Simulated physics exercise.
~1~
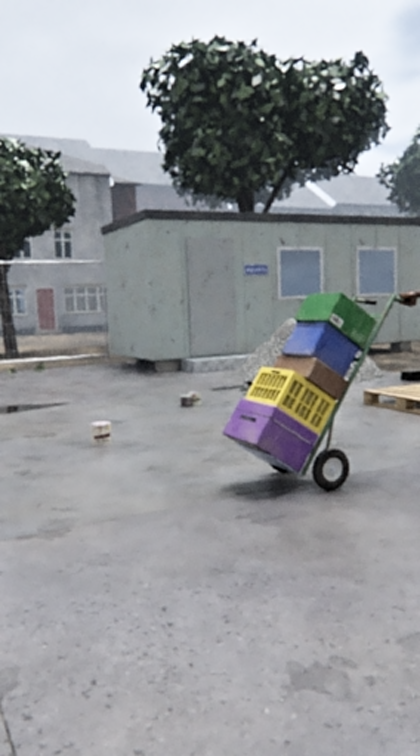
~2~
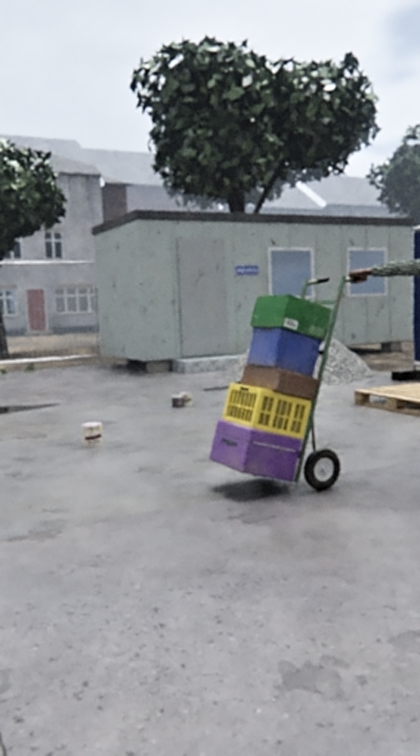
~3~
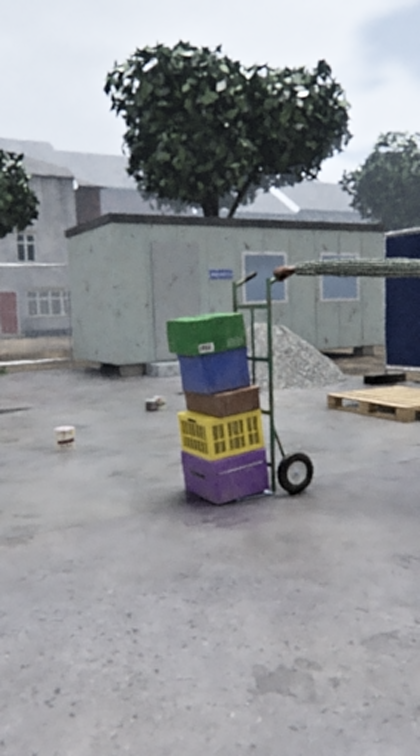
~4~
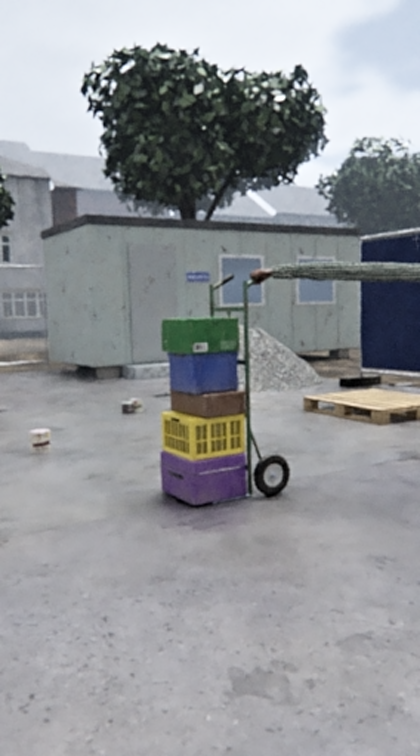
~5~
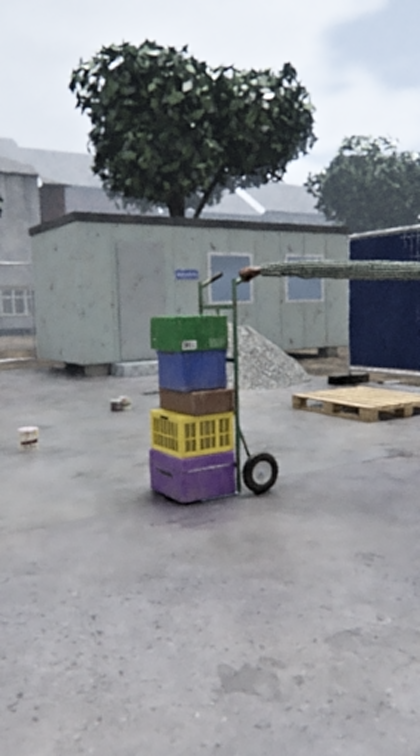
An arm swung a tilted hand truck upright in a paved yard, carrying purple, yellow, brown, blue and green boxes and crates. The stack rocked slightly as the truck stopped, then settled, and everything stayed piled up while the hand held the handle.
